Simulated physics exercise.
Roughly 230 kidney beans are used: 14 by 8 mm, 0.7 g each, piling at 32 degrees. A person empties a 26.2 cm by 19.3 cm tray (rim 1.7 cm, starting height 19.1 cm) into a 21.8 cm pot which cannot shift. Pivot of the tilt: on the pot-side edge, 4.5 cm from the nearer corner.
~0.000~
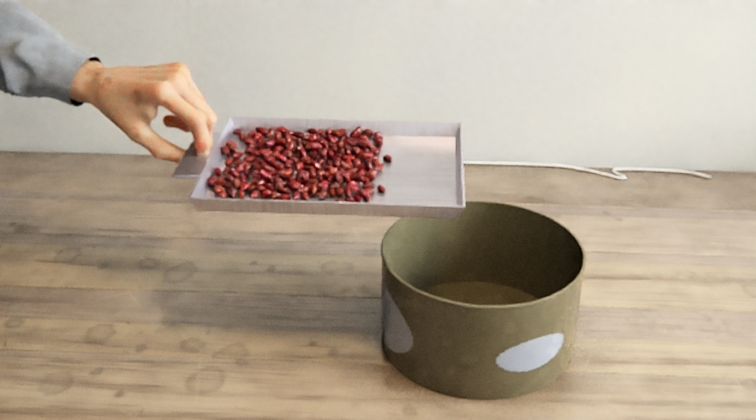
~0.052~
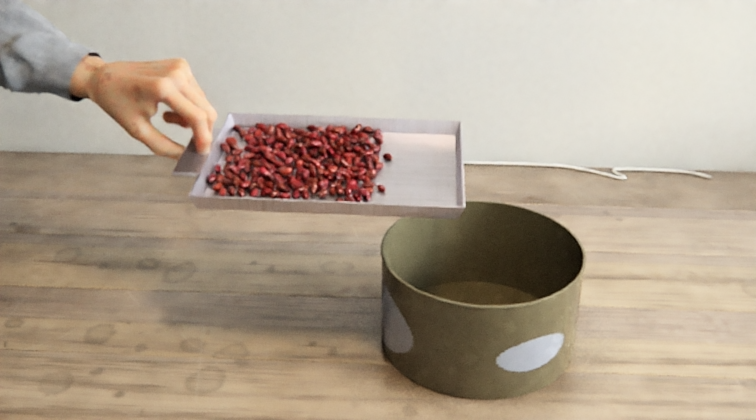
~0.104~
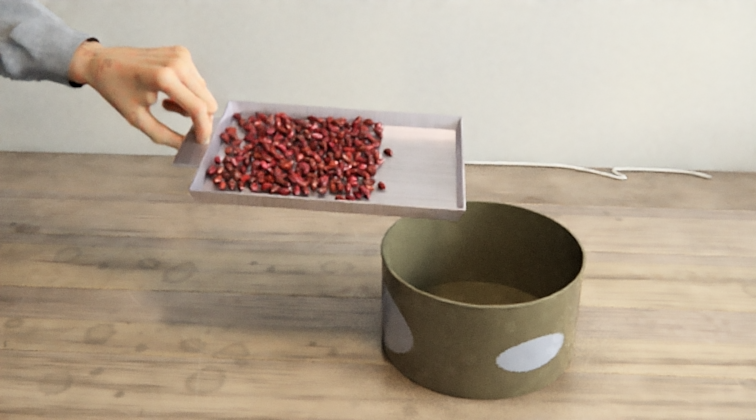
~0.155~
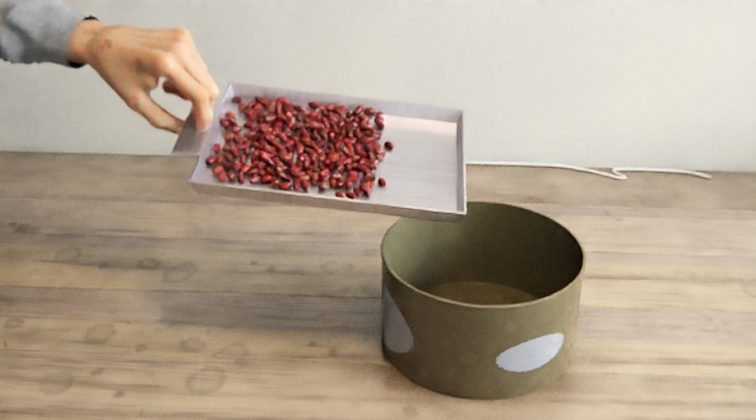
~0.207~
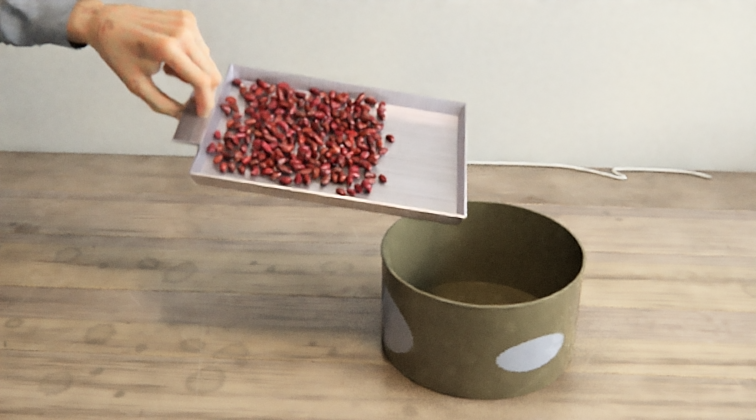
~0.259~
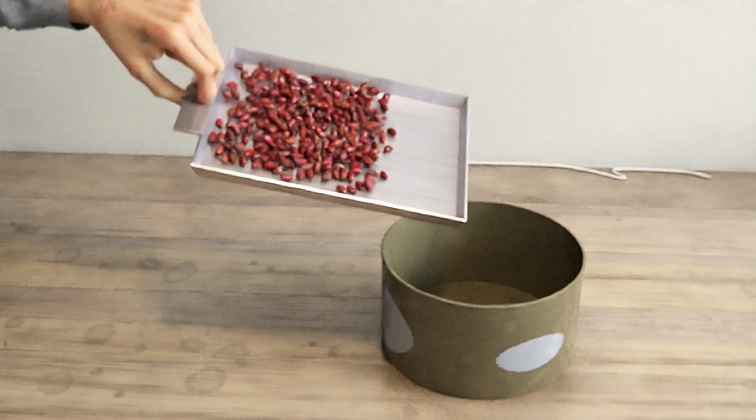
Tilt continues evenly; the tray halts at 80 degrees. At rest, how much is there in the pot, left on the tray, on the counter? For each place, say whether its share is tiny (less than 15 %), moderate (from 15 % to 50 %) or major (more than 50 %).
Result: Pot: The dominant fraction. Left on the tray: A small fraction. Counter: A middling fraction.
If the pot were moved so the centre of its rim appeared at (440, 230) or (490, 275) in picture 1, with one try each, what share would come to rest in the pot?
Try one: ~ 5 %; try two: ~ 95 %.
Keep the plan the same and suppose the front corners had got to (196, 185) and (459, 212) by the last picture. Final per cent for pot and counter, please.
Final per cent - pot 55, counter 45.
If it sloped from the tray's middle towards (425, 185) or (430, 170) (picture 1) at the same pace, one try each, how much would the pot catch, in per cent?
That would be close to 90 per cent, then close to 65 per cent.
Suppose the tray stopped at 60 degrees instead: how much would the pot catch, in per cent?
60 per cent.
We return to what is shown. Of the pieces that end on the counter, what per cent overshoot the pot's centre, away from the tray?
About 60 per cent.
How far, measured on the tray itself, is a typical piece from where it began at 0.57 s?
7 cm.
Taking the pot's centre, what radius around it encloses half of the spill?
That comes to near 22 cm.
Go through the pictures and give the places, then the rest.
Tray tilt 0 degrees, front corners at (196, 195) and (458, 203); middle of the pieces at (305, 162); pot at (482, 249), in the first picture.
Tray tilt 1 degrees, front corners at (196, 193) and (459, 204); middle of the pieces at (305, 160), in the second picture.
Tray tilt 4 degrees, front corners at (196, 187) and (459, 206), lowest corner right front; middle of the pieces at (306, 154), in the third picture.
Tray tilt 9 degrees, front corners at (196, 179) and (460, 209), lowest corner right front; middle of the pieces at (306, 144), in the fourth picture.
Tray tilt 14 degrees, front corners at (197, 170) and (460, 212), lowest corner right front; middle of the pieces at (307, 135), in the fifth picture.
Tray tilt 19 degrees, front corners at (198, 162) and (460, 216), lowest corner right front; middle of the pieces at (309, 126); pot at (482, 249). The tray's pace is about 95 degrees a second, in the sixth picture.
After 0.57 s, tilt 49 degrees; the tray holds 100 %, the pot 0 %.
After 0.78 s, tilt 69 degrees; the tray holds 55 %, the pot 15 %.
Then, at 1.11 s, tilt 80 degrees; the tray holds 5 %, the pot 70 %.
At rest (2.4 s), pot 75 %, tray 0 %, counter 25 %.
